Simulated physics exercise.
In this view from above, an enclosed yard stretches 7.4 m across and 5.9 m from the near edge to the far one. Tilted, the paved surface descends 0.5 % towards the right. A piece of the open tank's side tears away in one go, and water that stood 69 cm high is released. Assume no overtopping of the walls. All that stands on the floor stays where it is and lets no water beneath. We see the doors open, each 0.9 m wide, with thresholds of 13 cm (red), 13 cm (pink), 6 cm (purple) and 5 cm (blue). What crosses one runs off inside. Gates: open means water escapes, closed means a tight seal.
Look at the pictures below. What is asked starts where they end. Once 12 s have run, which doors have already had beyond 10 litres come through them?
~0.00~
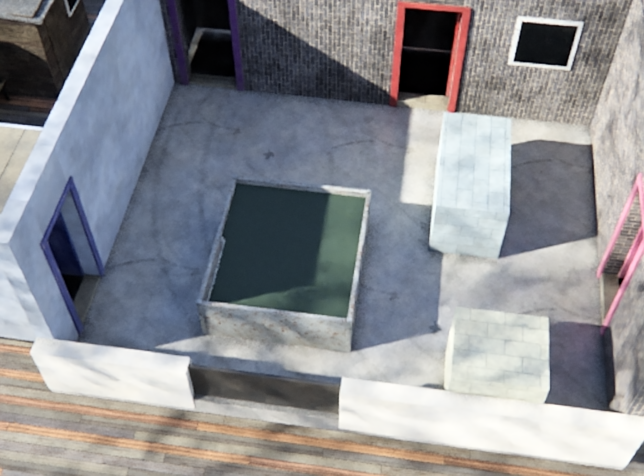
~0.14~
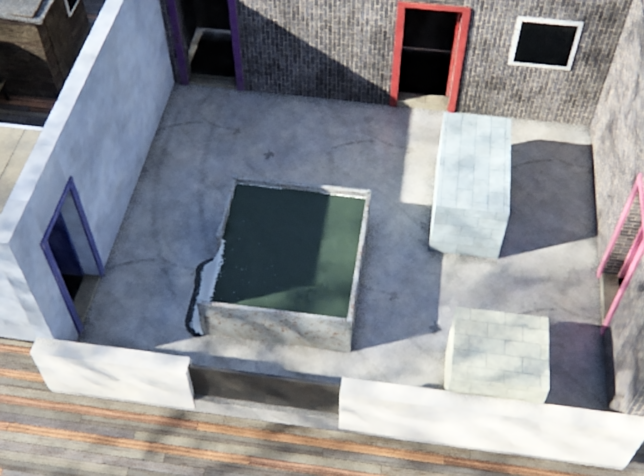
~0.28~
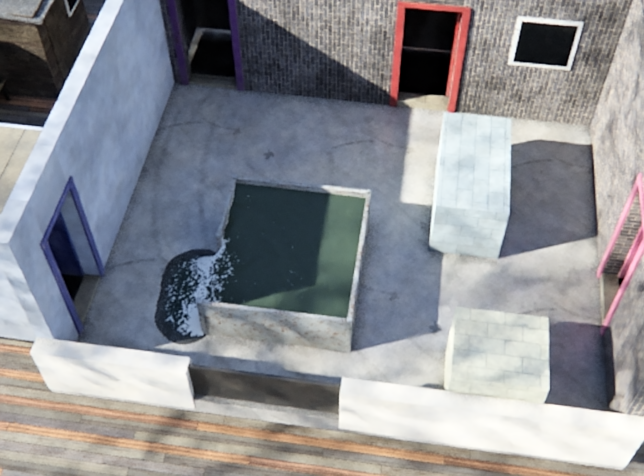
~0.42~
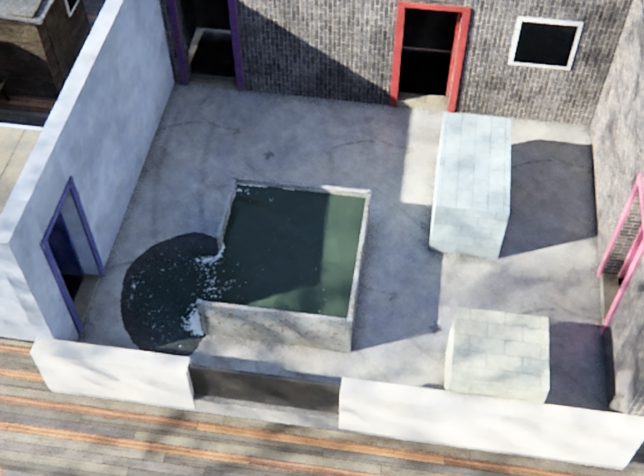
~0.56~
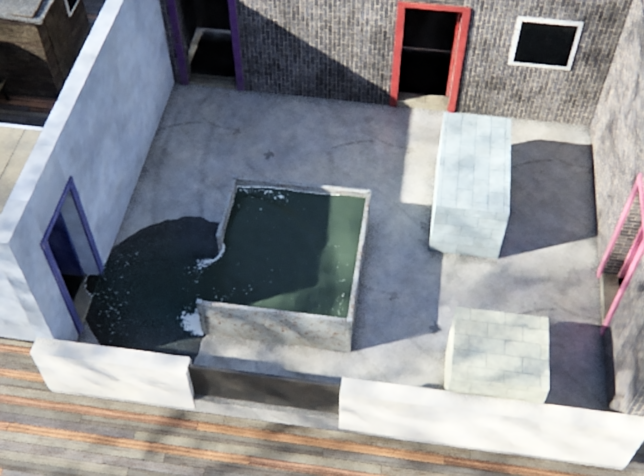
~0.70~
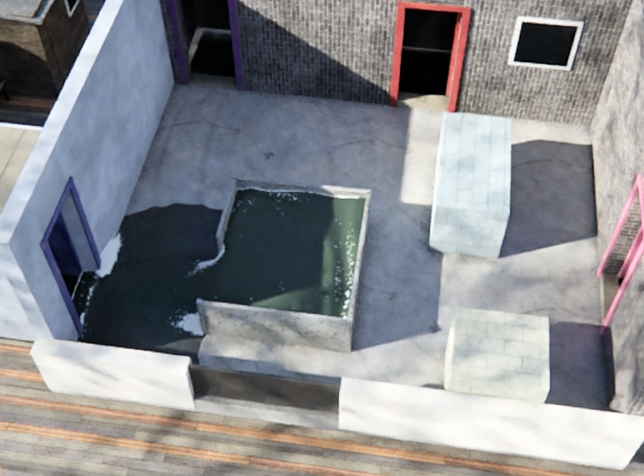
My prediction: Red door: Below the cap; pink door: Below the cap; purple door: Above the cap; blue door: Above the cap.
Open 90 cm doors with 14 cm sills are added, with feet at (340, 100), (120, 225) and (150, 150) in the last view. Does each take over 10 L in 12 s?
Per doorway, in order: Insufficient / sufficient / insufficient.
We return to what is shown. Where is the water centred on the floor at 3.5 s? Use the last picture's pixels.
Around (237, 270).
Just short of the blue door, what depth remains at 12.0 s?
Roughly 8.0 cm deep.
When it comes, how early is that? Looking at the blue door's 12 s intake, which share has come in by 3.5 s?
Some 60 per cent by then.
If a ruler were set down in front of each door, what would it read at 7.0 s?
Measured in centimetres, the red door gives 4, the pink door 0, the purple door 10 and the blue door 15.
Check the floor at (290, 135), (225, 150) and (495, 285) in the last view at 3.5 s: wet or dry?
Soaked, soaked, untouched.
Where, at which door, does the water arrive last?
I'd say the pink one.
After 1.4 s water covers 15 % of the floor and is deepest (45 cm) near (68, 366); red door not reached, pink door not reached, purple door not reached, blue door 21 cm at the sill, 155 L in.
After 2.2 s water covers 25 % of the floor and is deepest (42 cm) near (96, 292); red door not reached, pink door not reached, purple door not reached, blue door 36 cm at the sill, 380 L in.
After 3.5 s water covers 40 % of the floor and is deepest (25 cm) near (89, 312); red door not reached, pink door not reached, purple door 15 cm at the sill, 30 L in, blue door 25 cm at the sill, 649 L in.
After 7.0 s water covers 70 % of the floor and is deepest (15 cm) near (93, 302); red door 4 cm at the sill, 0 L in, pink door not reached, purple door 10 cm at the sill, 102 L in, blue door 15 cm at the sill, 958 L in.
After 12.0 s water covers 95 % of the floor and is deepest (9 cm) near (591, 131); red door 3 cm at the sill, 0 L in, pink door 6 cm at the sill, 0 L in, purple door 6 cm at the sill, 123 L in, blue door 8 cm at the sill, 1063 L in.
